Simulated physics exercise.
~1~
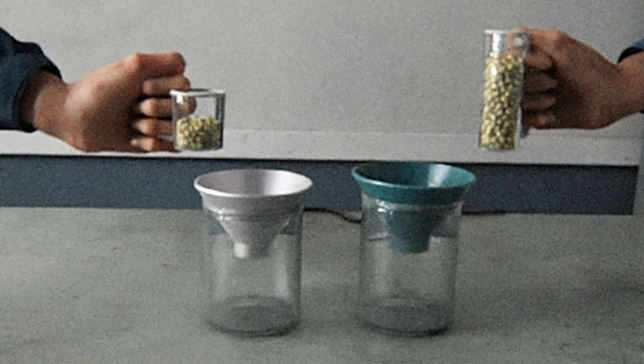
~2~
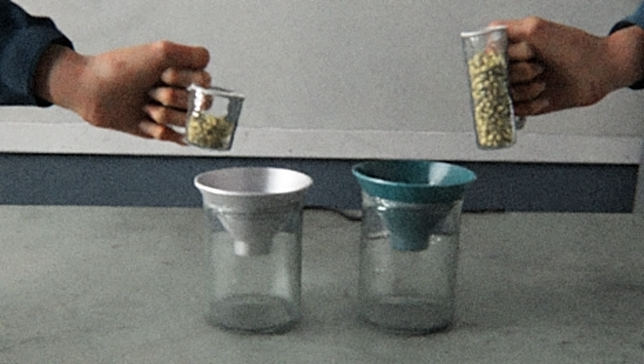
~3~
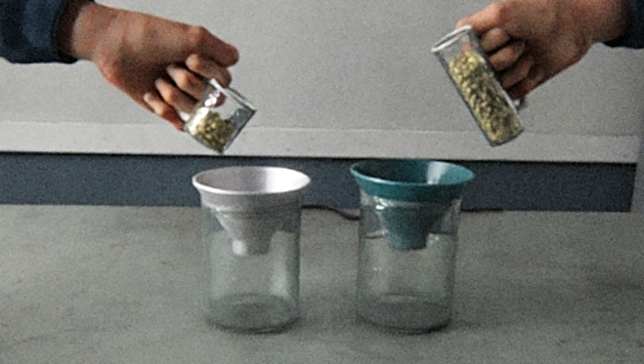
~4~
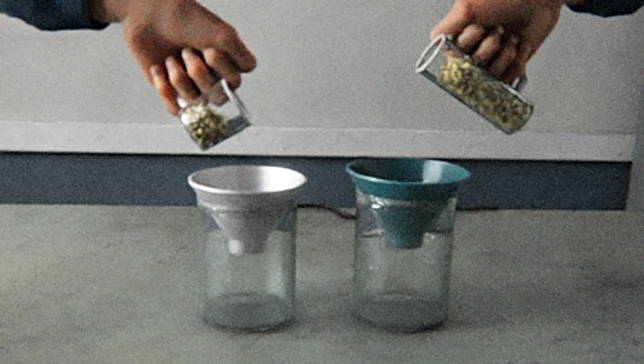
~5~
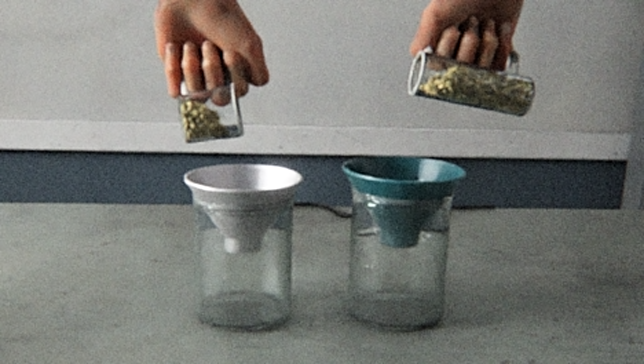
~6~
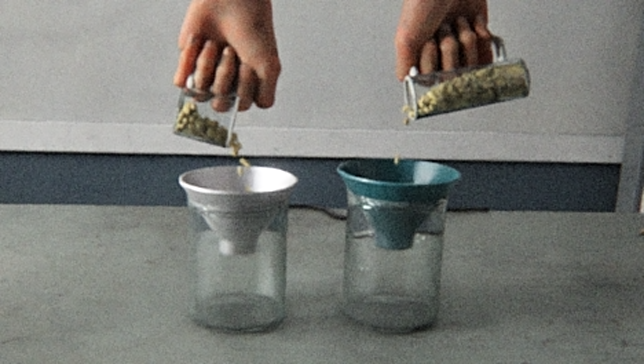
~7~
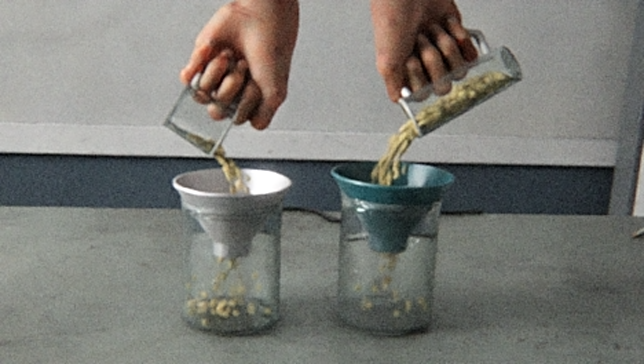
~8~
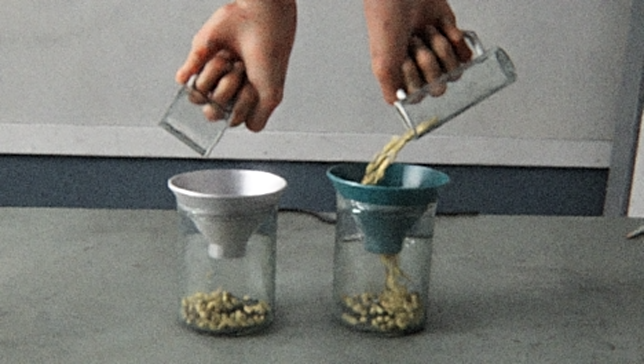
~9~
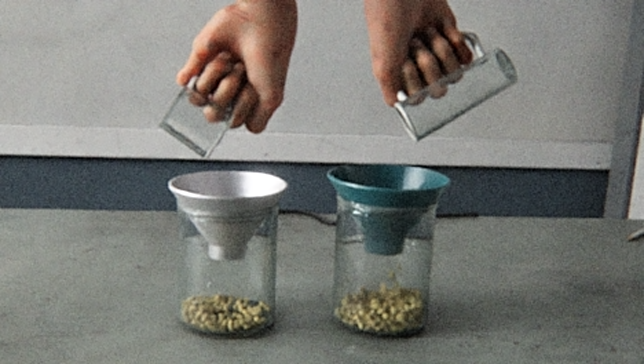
Two hands, each holding a clear cup of small yellowish-green pellets, move inward above a grey tabletop, seen from the front against a pale wall with a dark blue strip. Below them, a silvery funnel on the left and a teal funnel on the right sit in clear glass jars. The hands tip the shorter left cup and the taller, fuller right cup until pellets spill into both funnels and drop through. The left cup empties first while the right keeps streaming. Finally both tilted cups and both funnels are empty, with all the pellets heaped in the jars.
